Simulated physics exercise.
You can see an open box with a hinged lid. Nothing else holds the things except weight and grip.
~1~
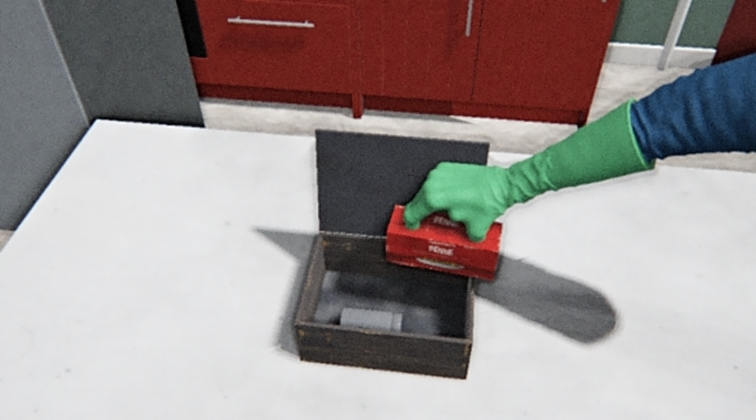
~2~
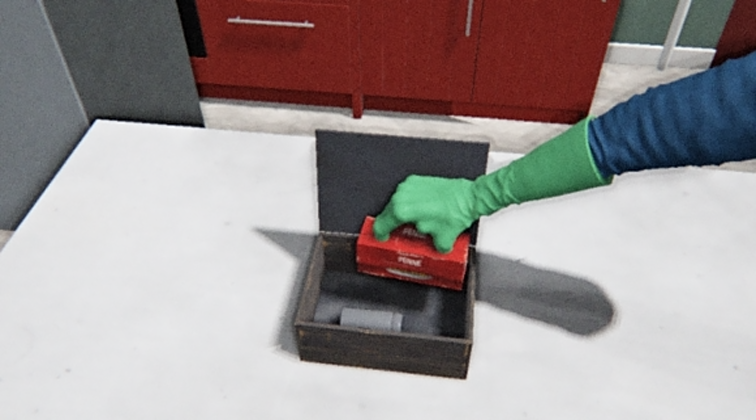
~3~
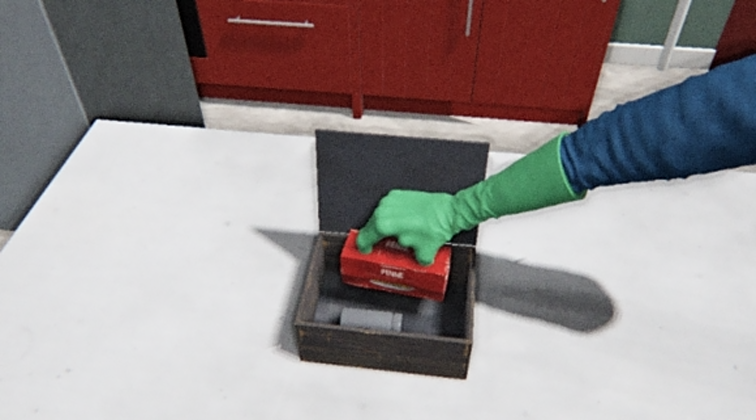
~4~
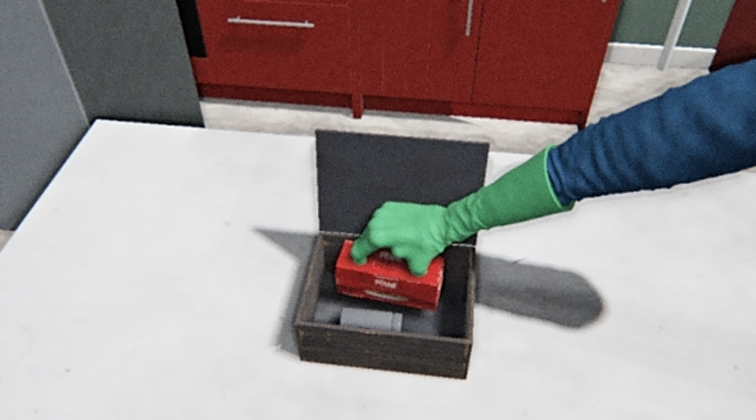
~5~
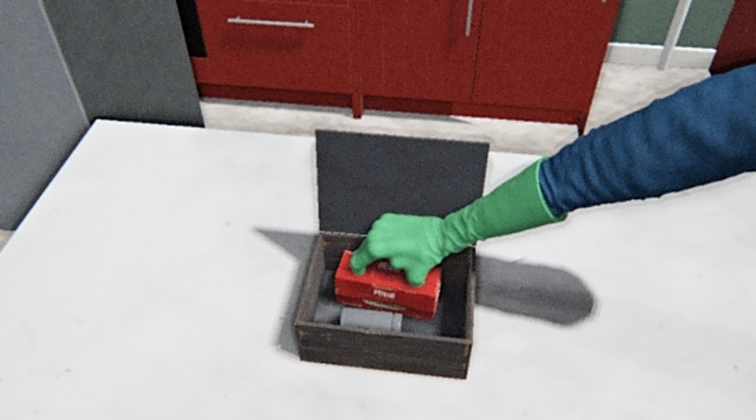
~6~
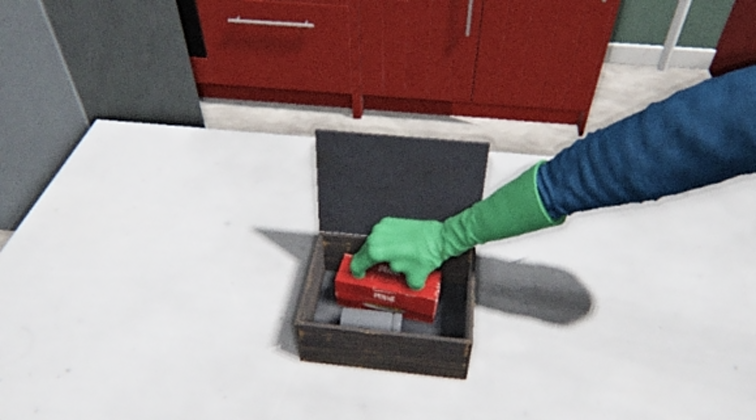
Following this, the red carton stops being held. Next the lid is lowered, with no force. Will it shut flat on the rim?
Yes, the box ends up covered.
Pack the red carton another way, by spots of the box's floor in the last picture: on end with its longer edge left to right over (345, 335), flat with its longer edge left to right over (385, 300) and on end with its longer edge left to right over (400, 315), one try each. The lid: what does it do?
The lid stays partly open the first time, goes all the way down the second time and stays partly open the third time.
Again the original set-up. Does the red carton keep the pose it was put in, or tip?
Well, the red carton stays just as set.
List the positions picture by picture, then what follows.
In the first frame, still above its spot; red carton (444, 242); grey shaker (371, 324).
In the second frame, still above its spot; red carton (413, 253); grey shaker (371, 324).
In the third frame, still above its spot; red carton (396, 265); grey shaker (371, 324).
In the fourth frame, still above its spot; red carton (390, 275); grey shaker (371, 324).
In the fifth frame, still above its spot; red carton (389, 285); grey shaker (371, 324).
In the sixth frame, put in, still held; red carton (389, 288); grey shaker (371, 324).
Then, 1.10 s past the last view, lid starting down.
Then, 1.60 s past the last view, lid 57° above the rim.
Then, 1.90 s past the last view, lid 34° above the rim.
Then, 2.20 s past the last view, lid 9° above the rim.
Finally, lid shut; both still in place. Final places as the last picture's camera would see them, red carton near (389, 289).
